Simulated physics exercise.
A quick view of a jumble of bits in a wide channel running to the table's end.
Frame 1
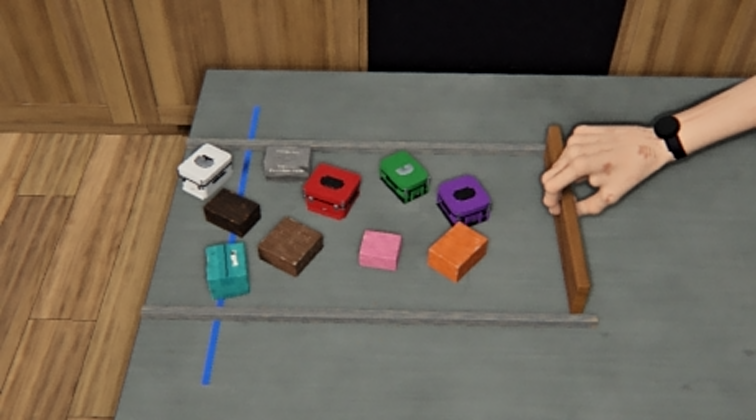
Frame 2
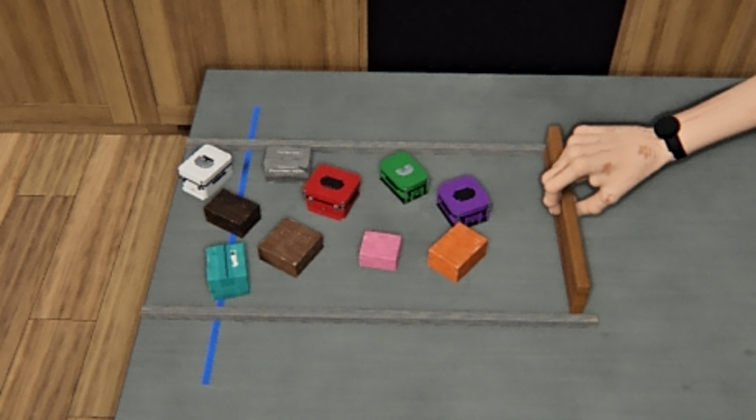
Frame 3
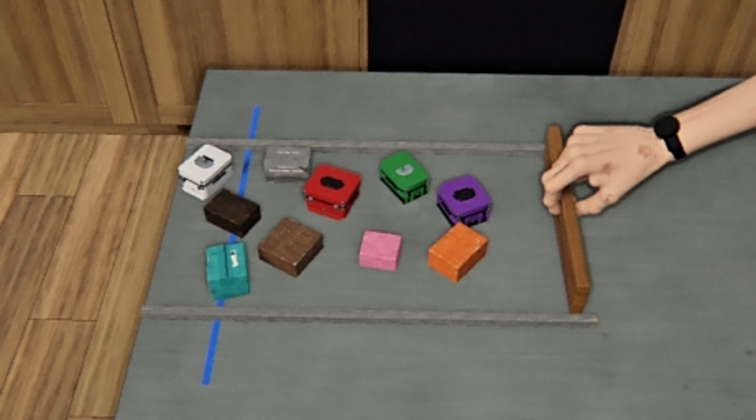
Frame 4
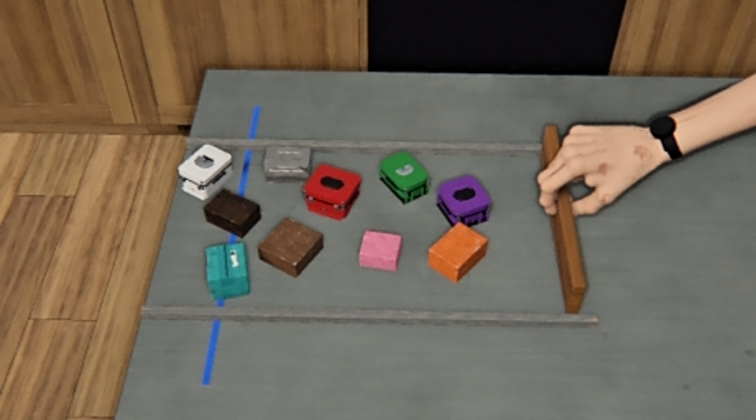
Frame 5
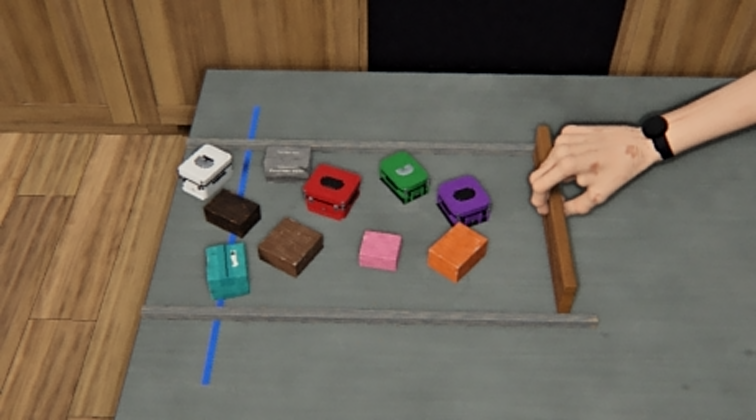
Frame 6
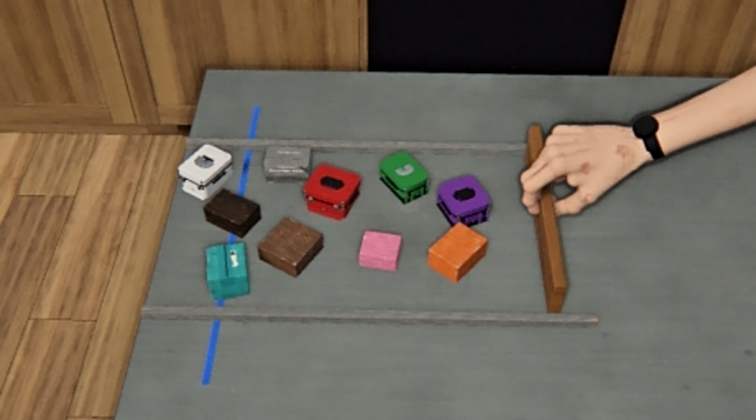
In this clip, assorted coloured boxes and blocks sit still between two rails on a grey table marked with blue tape, while a hand at the right holds a wooden board, then slides it slightly left without touching them.
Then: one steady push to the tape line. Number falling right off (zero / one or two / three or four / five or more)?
Three or four.
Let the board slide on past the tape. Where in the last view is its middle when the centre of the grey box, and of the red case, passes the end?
With the grey box it sits around (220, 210), with the red case around (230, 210).
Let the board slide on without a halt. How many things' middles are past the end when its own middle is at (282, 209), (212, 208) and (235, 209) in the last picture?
That makes 0, 7, 3.
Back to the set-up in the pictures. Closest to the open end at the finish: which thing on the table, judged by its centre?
That would be the red case.
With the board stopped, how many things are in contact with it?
The count in contact is 3.
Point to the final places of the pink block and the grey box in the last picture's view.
(174, 249) and (191, 164), approximately.
A little later, none off yet; white case at rest near (207, 172); black block at rest near (233, 213); turquoise box at rest near (228, 271).
When it is over, the number that fall off is three or four; down, brown block, black block and white case.
